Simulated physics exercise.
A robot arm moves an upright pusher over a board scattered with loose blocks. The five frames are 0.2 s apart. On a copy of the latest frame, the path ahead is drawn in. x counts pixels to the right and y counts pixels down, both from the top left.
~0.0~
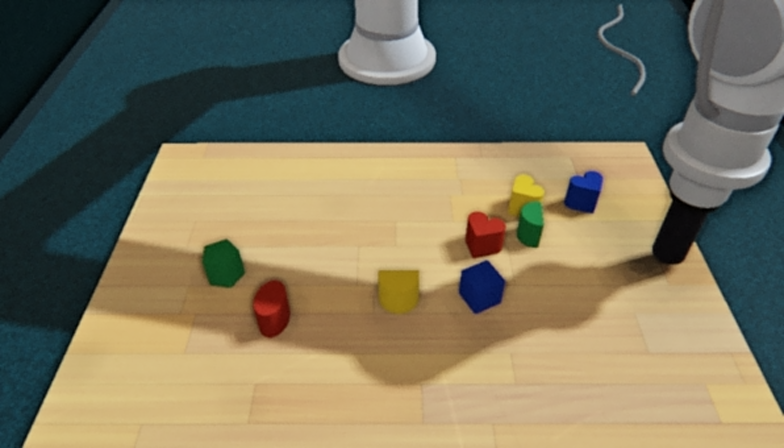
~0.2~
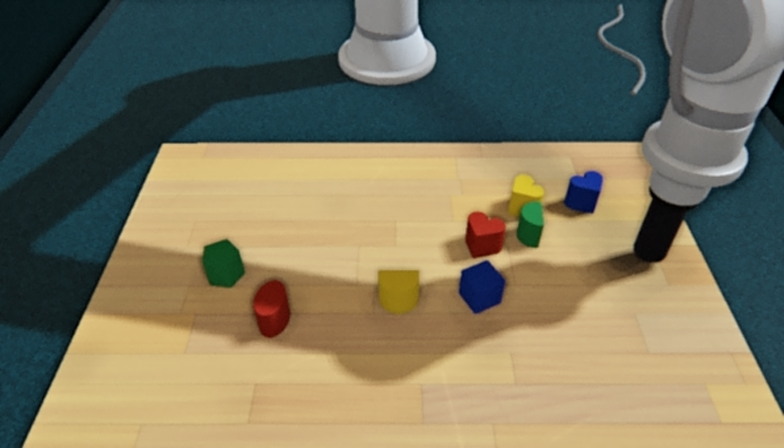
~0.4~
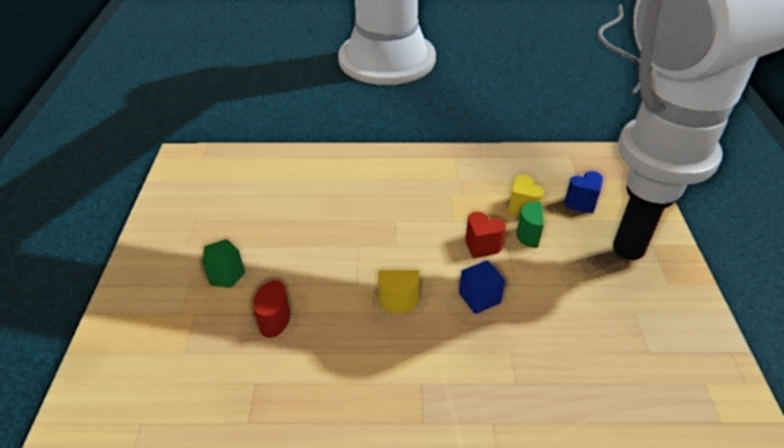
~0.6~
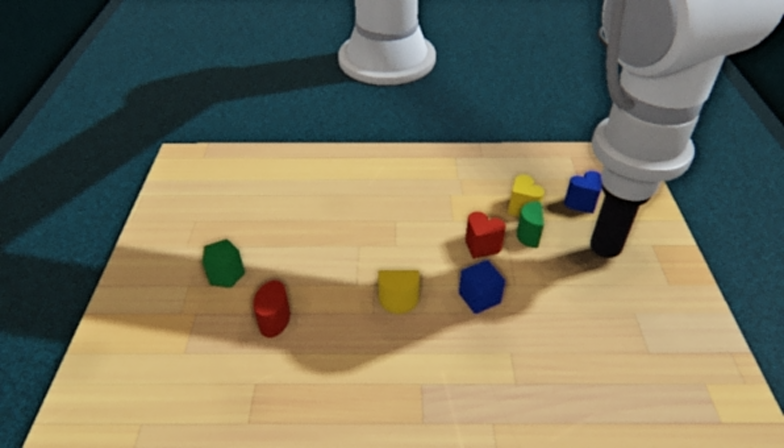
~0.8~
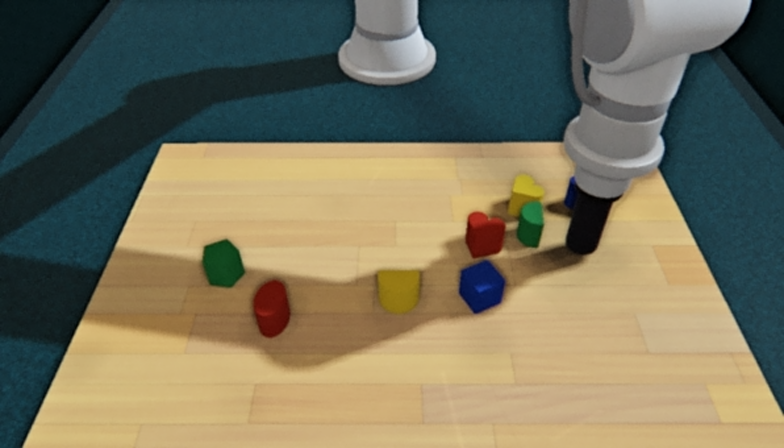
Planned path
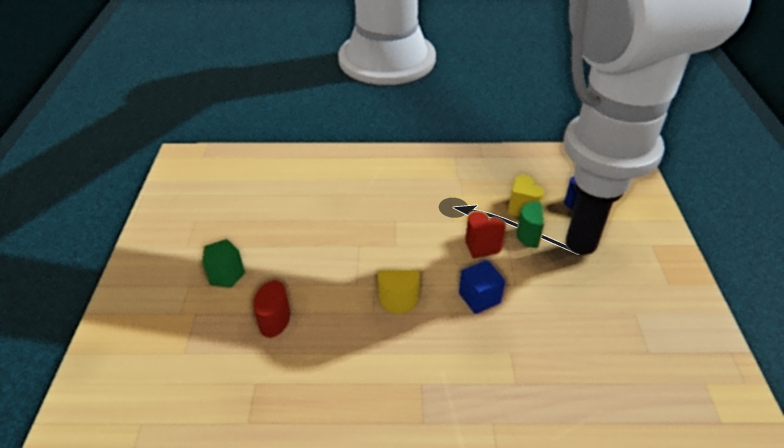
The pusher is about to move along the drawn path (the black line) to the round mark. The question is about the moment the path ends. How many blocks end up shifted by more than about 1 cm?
The push will move one block.
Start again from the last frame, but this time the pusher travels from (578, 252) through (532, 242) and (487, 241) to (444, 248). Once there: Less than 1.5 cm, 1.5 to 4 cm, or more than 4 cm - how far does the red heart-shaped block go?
It will fall in the top band, over 4 cm.
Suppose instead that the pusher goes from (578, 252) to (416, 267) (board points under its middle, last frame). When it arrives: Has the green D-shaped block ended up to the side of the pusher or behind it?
The answer is yes.
Path on the board, from (578, 252) through (516, 225) to (454, 208).
The first path, step by step. One third of the way, pusher (537, 226); green D-shaped block (515, 206).
Two thirds of the way, pusher (496, 210); yellow heart-shaped block (525, 183); green D-shaped block (473, 192).
At the end, pusher (454, 200); red heart-shaped block in place; yellow heart-shaped block (525, 183); green D-shaped block (432, 182).
